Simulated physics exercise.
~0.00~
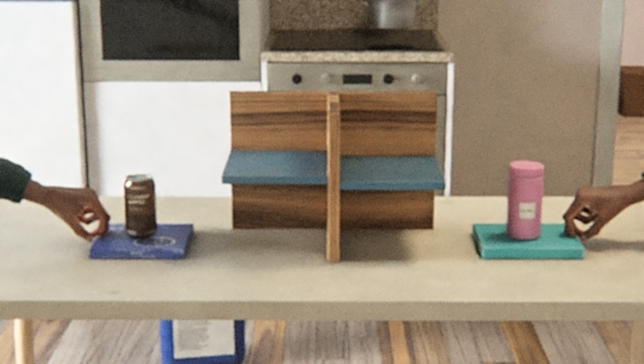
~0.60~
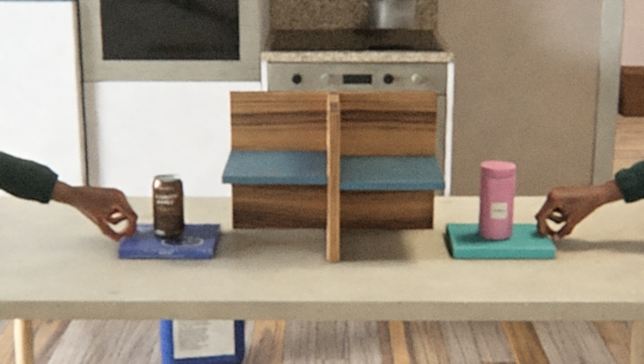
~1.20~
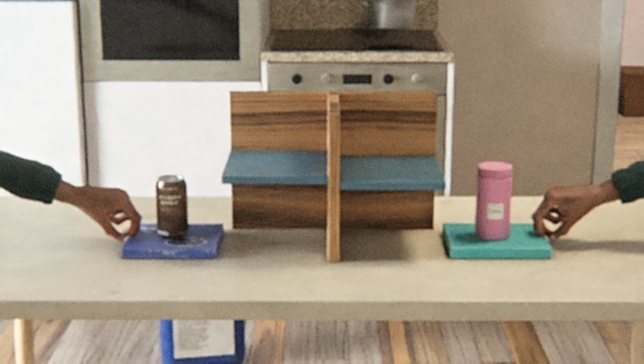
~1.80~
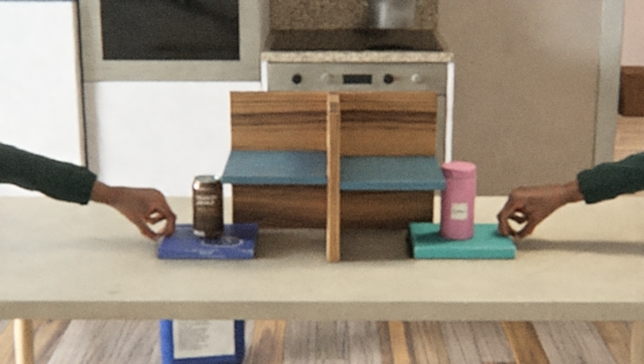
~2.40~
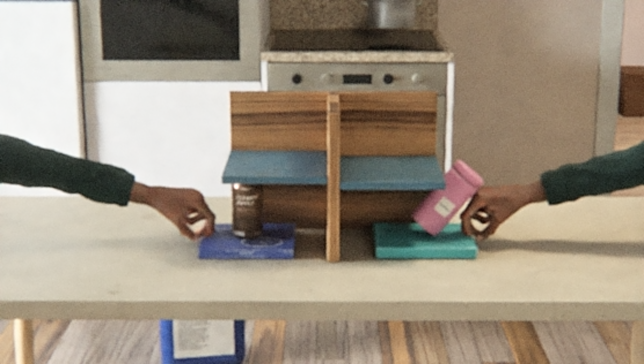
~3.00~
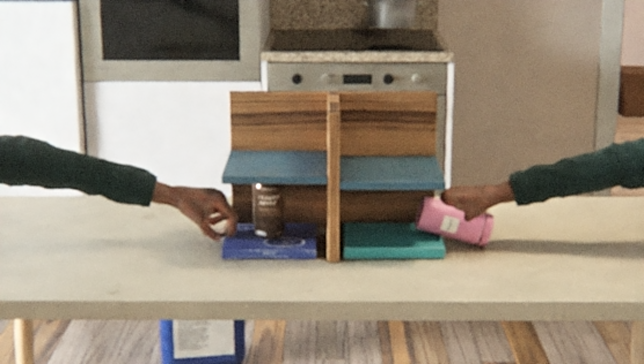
A brown can on a blue packet and a pink jar on a turquoise tray were pushed inward by two hands toward a wooden rack; the can slid under the shelf upright, but the jar hit the shelf, tipped and ended on its side.
